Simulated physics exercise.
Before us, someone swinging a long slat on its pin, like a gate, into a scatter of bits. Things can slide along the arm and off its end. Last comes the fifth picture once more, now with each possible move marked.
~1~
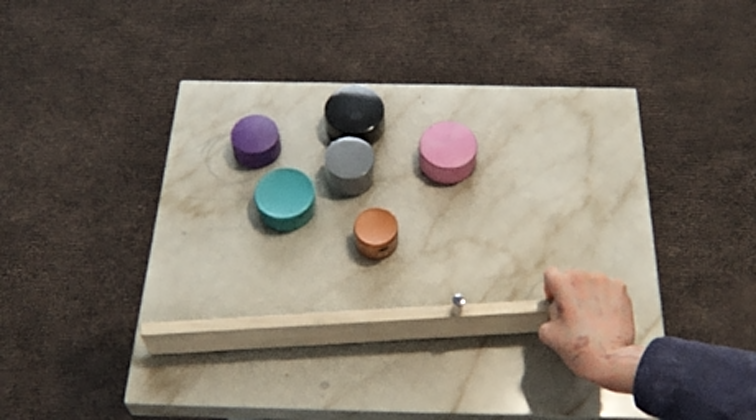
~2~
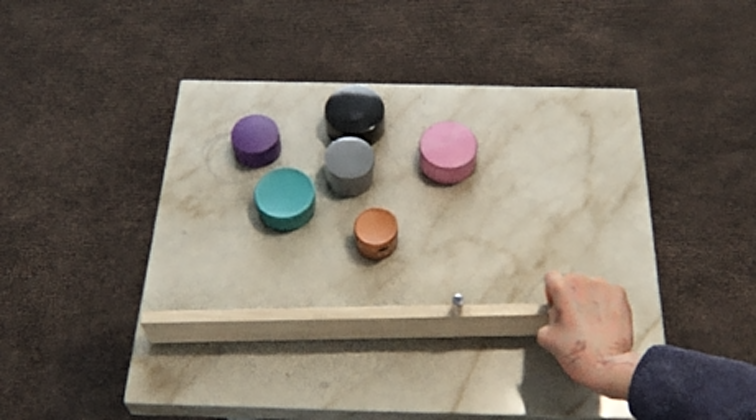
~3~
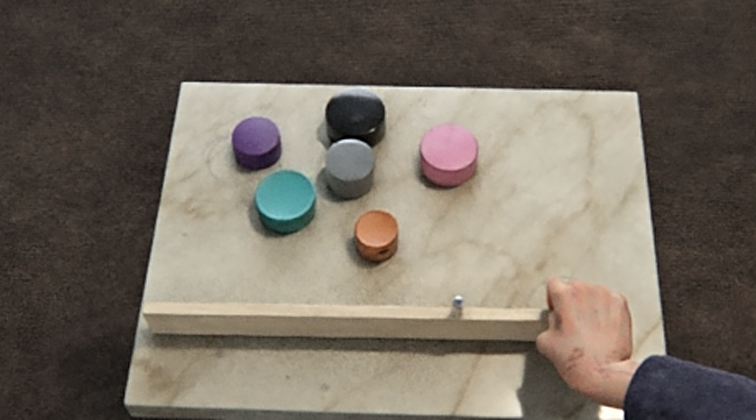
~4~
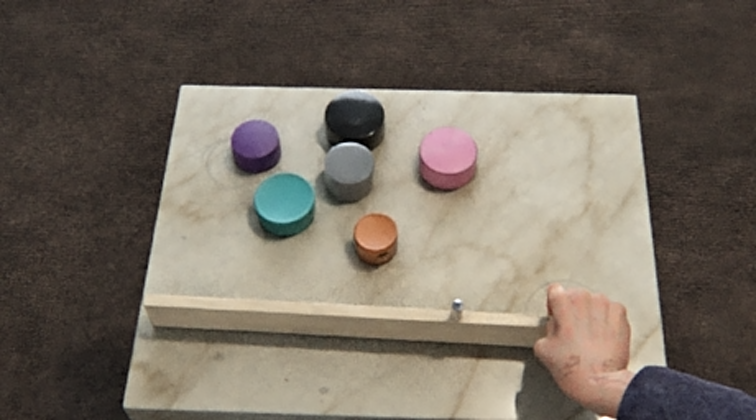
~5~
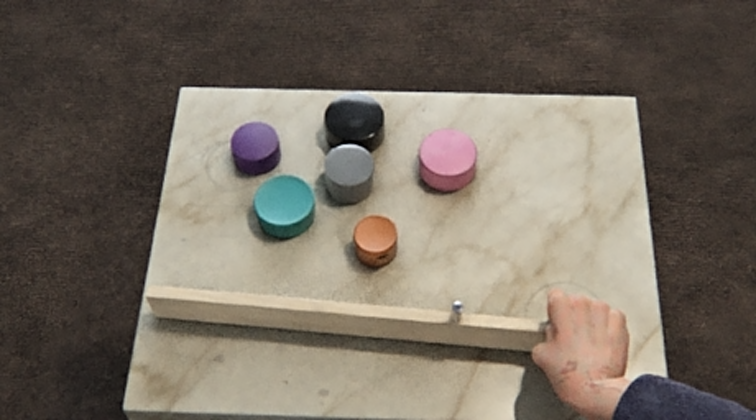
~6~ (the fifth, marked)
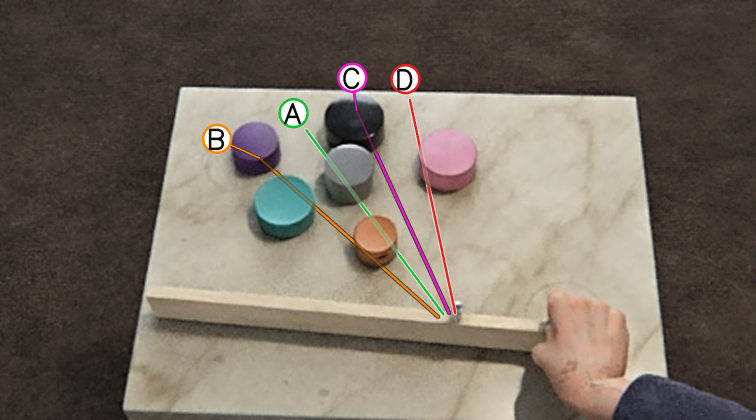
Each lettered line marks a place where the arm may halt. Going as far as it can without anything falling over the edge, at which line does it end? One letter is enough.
The farthest safe stop is A.
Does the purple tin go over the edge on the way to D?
No.
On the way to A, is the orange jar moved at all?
Yes.
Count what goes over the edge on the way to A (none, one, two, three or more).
In all, none.
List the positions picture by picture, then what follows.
The first picture shows grey pot (349, 167); pink tin (448, 153); orange jar (376, 234).
The second picture shows arm (293, 314); turquoise jar (286, 200).
The third picture shows arm (294, 310); black pot (355, 120).
The fourth picture shows arm (293, 308); pink tin (448, 159).
The fifth picture shows arm (294, 304); turquoise jar (285, 207); purple tin (256, 148); black pot (354, 125).
On the marked copy, A at (371, 217); B at (345, 234); C at (400, 206); D at (431, 199).
Taking A. A third of the way, arm (311, 257); black pot (354, 125); purple tin (256, 148).
Two thirds of the way, arm (342, 220); purple tin (268, 136); grey pot (370, 167).
When it is over, arm (369, 201); black pot (380, 98); purple tin (296, 106); nothing has fallen.
As for the rest, B is safe but short; C drops the black pot; D drops the black pot.
